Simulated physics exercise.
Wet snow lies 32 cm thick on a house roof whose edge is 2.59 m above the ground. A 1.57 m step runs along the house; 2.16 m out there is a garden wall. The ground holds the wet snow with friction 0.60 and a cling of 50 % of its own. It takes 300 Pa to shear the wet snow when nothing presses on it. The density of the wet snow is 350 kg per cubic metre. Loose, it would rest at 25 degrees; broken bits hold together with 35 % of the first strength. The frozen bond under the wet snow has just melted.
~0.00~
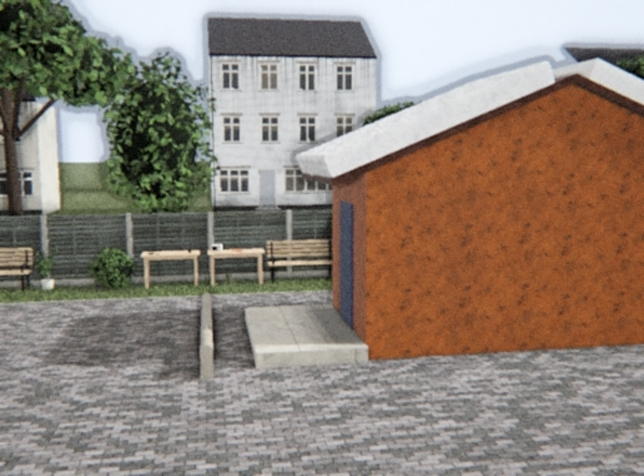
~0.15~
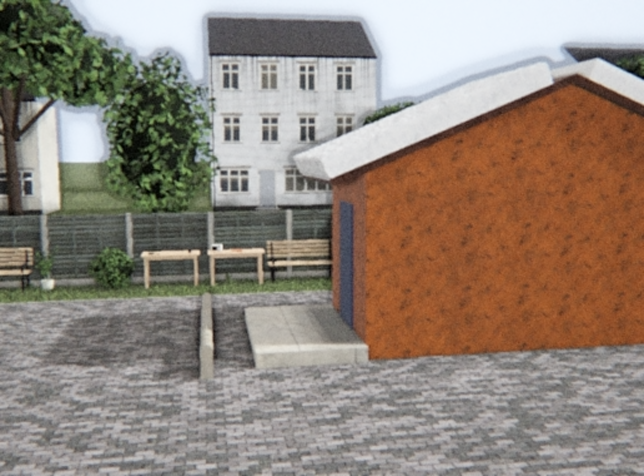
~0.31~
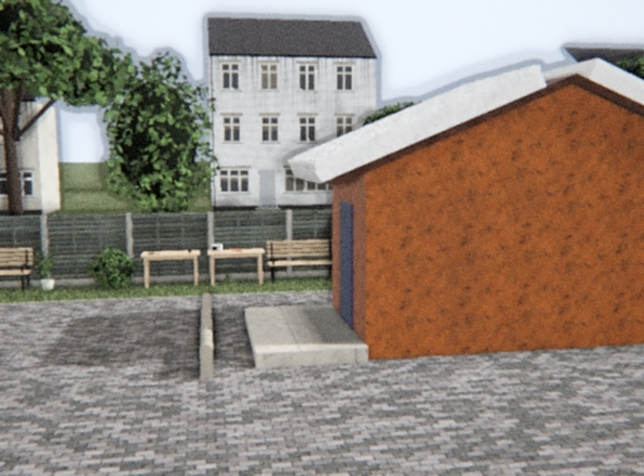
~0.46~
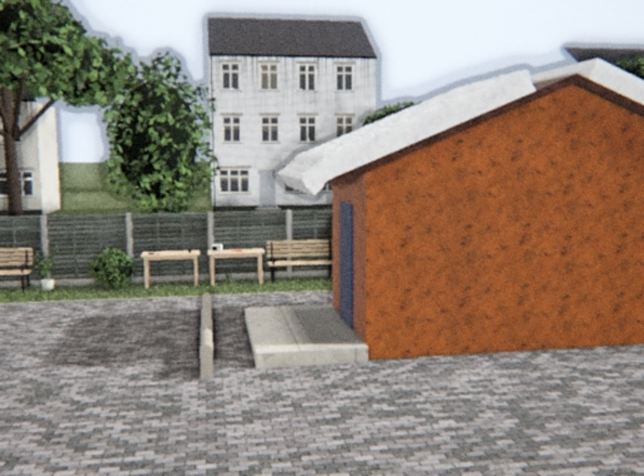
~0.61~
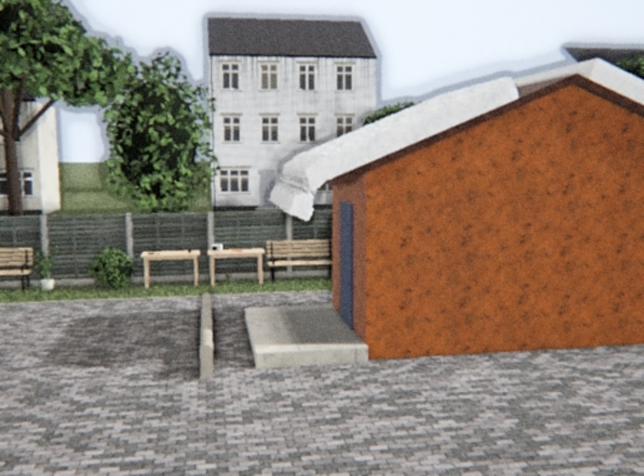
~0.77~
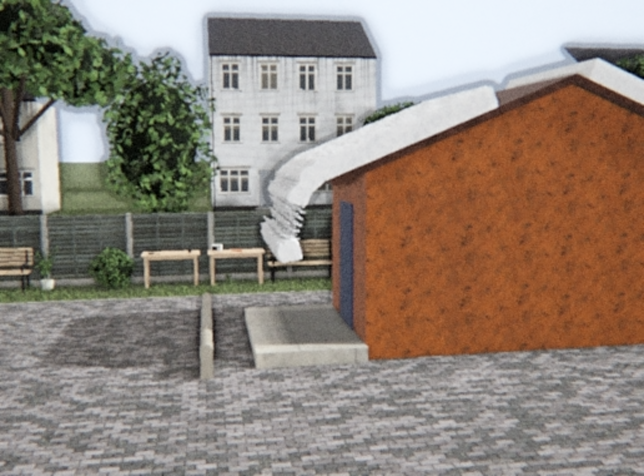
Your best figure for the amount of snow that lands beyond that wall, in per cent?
Close to 60 per cent.
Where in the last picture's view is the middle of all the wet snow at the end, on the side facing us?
At about (131, 364).
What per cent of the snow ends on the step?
Near 12 %.
By 1.17 s, 62 % is still on the roof and 0 % is past the low wall.
By 1.65 s, 7 % is still on the roof and 18 % is past the low wall.
By 2.12 s, none is still on the roof and 60 % is past the low wall.
By 2.60 s, none is still on the roof and 60 % is past the low wall.
By 3.20 s, at the end, none is still on the roof and 60 % is past the low wall.
